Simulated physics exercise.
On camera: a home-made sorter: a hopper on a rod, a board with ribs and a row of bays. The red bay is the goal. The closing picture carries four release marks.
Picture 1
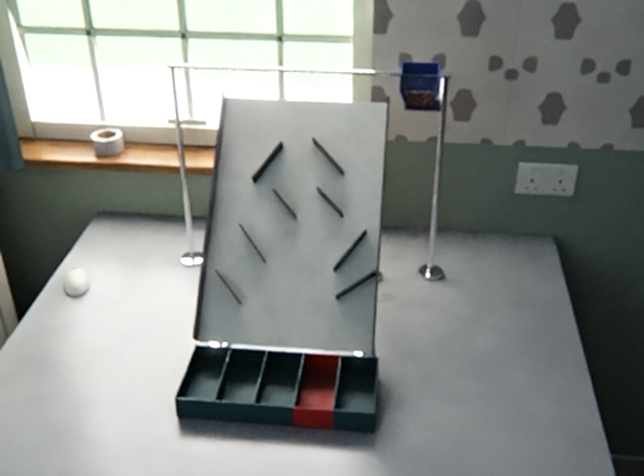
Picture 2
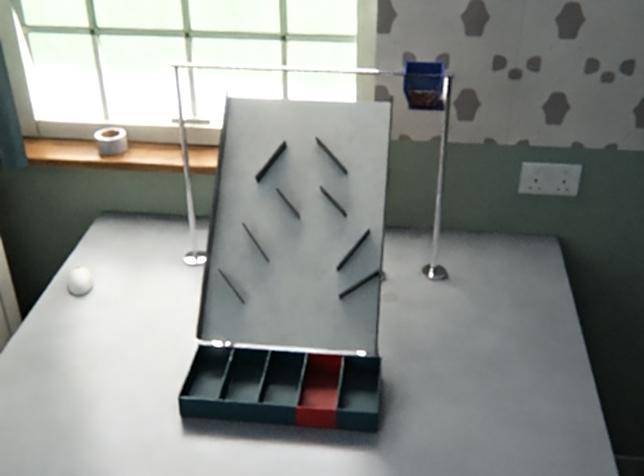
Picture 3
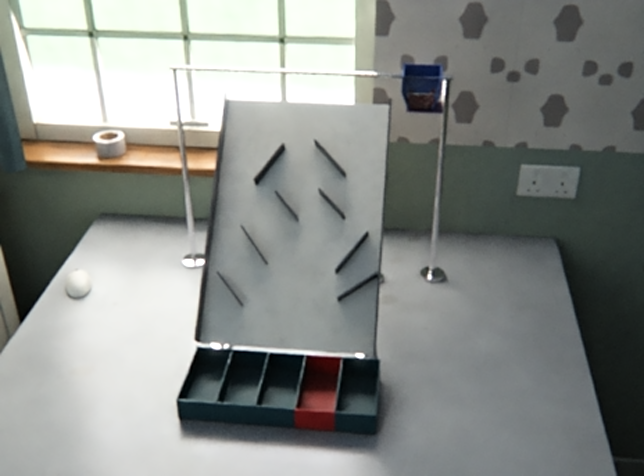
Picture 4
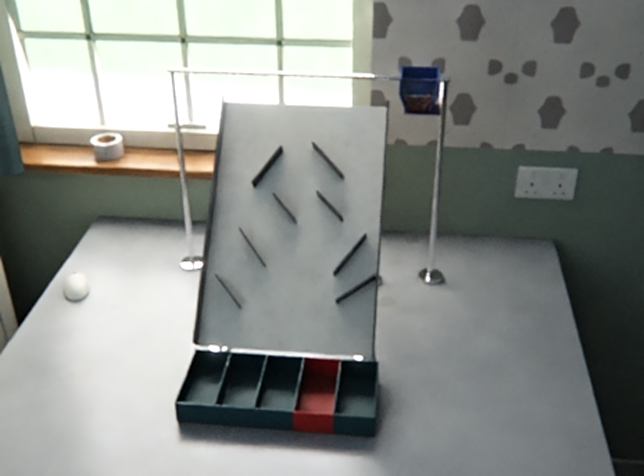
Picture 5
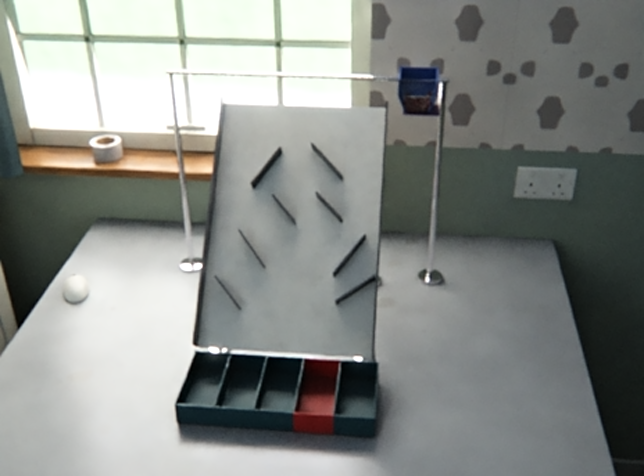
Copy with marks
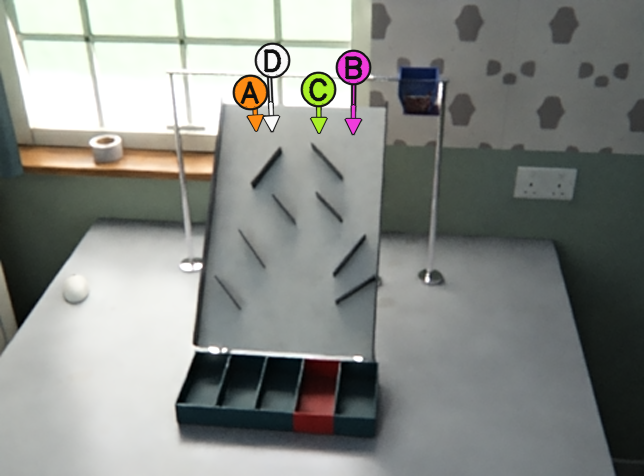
A tilted grey board with dark ribs stands above a row of bays, one red, beside a raised blue hopper, all staying still.
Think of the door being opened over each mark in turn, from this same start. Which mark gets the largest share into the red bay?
C works best here.
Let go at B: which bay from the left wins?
The third.
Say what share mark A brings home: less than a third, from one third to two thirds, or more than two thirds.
It is less than a third.
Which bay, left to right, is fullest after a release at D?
The first.
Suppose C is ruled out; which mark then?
Here it is mark B.
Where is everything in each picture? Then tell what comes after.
In the first frame, hopper at (419, 101), kidney beans, door shut.
In the second frame, ribs (255, 177) to (285, 140), (316, 137) to (347, 170), (277, 189) to (298, 214).
In the third frame, ribs (319, 188) to (344, 215), (241, 226) to (265, 261), (335, 270) to (368, 231).
In the fourth frame, ribs (215, 274) to (239, 306), (335, 300) to (375, 275).
In the fifth frame, red bay at (313, 422), number 4 of 5 from the left.
On the marked copy, mark A meets the board at (255, 125); mark B meets the board at (353, 128); mark C meets the board at (319, 127); mark D meets the board at (271, 125).
With A, a stray few in the red bay, nearly all in other bays.
With B, about a quarter in the red bay, about two thirds in other bays, a small part held on the board.
With C, about two thirds in the red bay, about a third in other bays, a stray few held on the board.
With D, a small part in the red bay, nearly all in other bays.
